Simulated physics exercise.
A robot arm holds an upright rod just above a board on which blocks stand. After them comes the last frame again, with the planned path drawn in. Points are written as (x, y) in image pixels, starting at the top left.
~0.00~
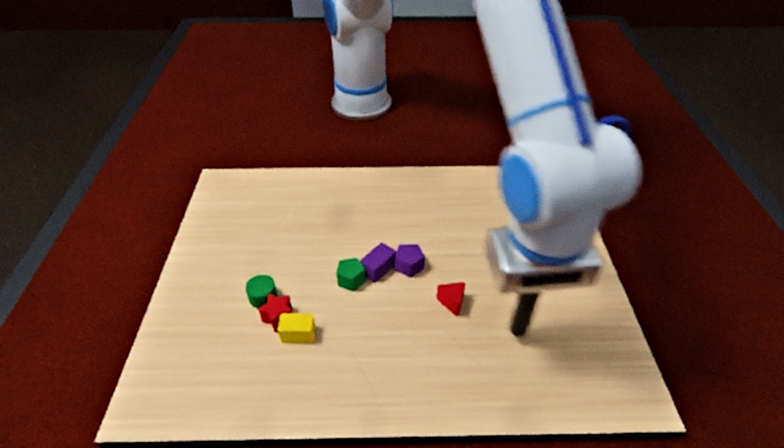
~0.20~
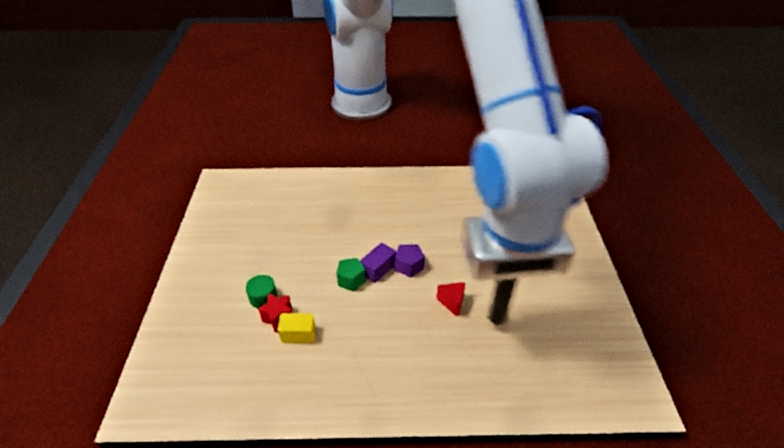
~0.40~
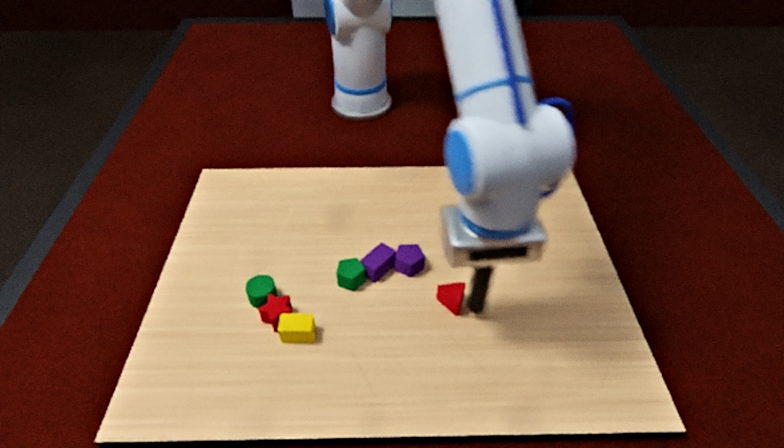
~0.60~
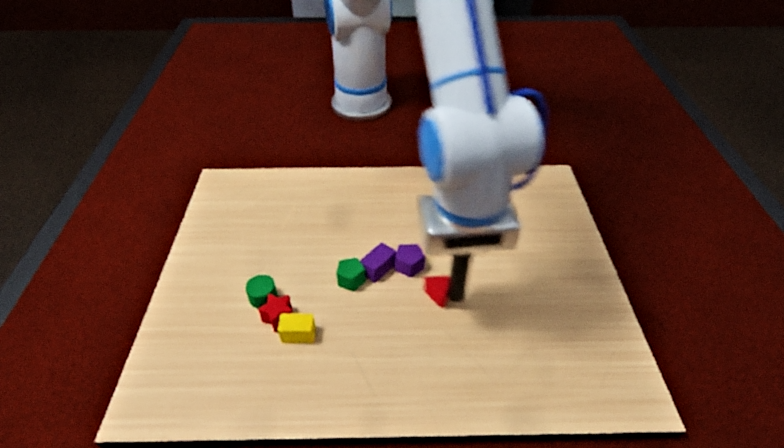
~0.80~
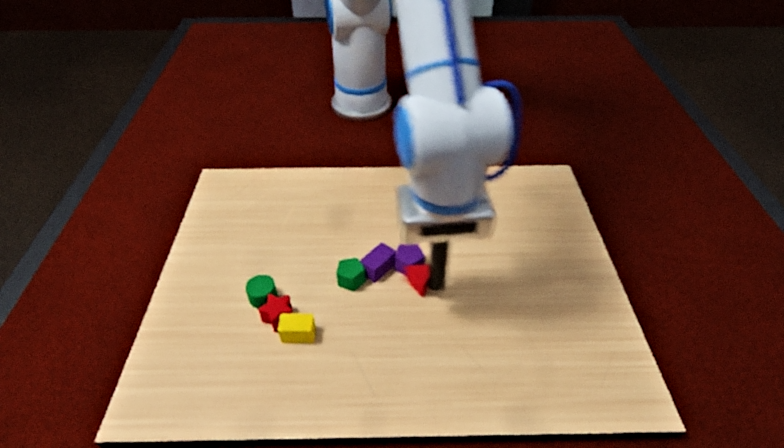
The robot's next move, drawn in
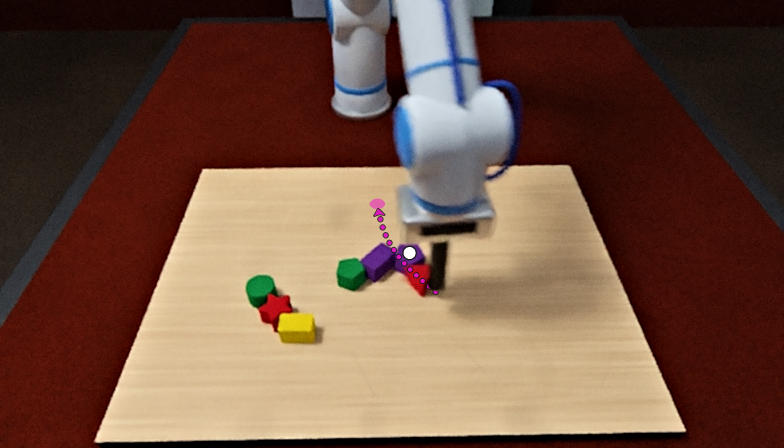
A light wooden board lies on a dark red surface, seen from a fixed, raised view in front, with part of another white arm standing behind it. A green cylinder, red star and yellow block sit at left, a green pentagon and two purple blocks near the middle, and a red triangle to their right. A white and blue robot arm moves its dark rod leftward and slightly away, pushing the triangle up beside the purple pentagon.
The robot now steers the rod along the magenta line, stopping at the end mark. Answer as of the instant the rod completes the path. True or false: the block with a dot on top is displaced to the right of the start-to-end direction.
The statement is incorrect.
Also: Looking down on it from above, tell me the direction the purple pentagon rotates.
Answer: Anticlockwise.
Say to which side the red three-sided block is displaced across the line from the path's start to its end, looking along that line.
Seen from start to end, it moves left.
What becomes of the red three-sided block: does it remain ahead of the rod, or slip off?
It escapes to one side.
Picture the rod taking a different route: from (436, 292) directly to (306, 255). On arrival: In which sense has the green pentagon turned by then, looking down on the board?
Spin direction: Counter-clockwise.
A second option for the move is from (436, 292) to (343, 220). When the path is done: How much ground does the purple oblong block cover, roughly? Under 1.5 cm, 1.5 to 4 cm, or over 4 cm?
It goes 1.5 to 4 cm.
The drawn path runs from (436, 292) by way of (404, 263) and (385, 233) to (377, 204); the dot is on the purple pentagon.
On the path given first. One third of the way, rod (404, 256); purple oblong block (371, 251), turned 50° anticlockwise; purple pentagon (394, 236), turned 15° clockwise; red three-sided block (395, 266), turned 50° anticlockwise.
Two thirds of the way, rod (385, 226); purple oblong block (371, 251), turned 50° anticlockwise; purple pentagon (372, 209); red three-sided block (395, 266), turned 50° anticlockwise.
At the end, rod (377, 197); green pentagon not moved; purple oblong block (371, 251), turned 50° anticlockwise; purple pentagon (358, 195), turned 55° anticlockwise; red three-sided block (395, 266), turned 50° anticlockwise.
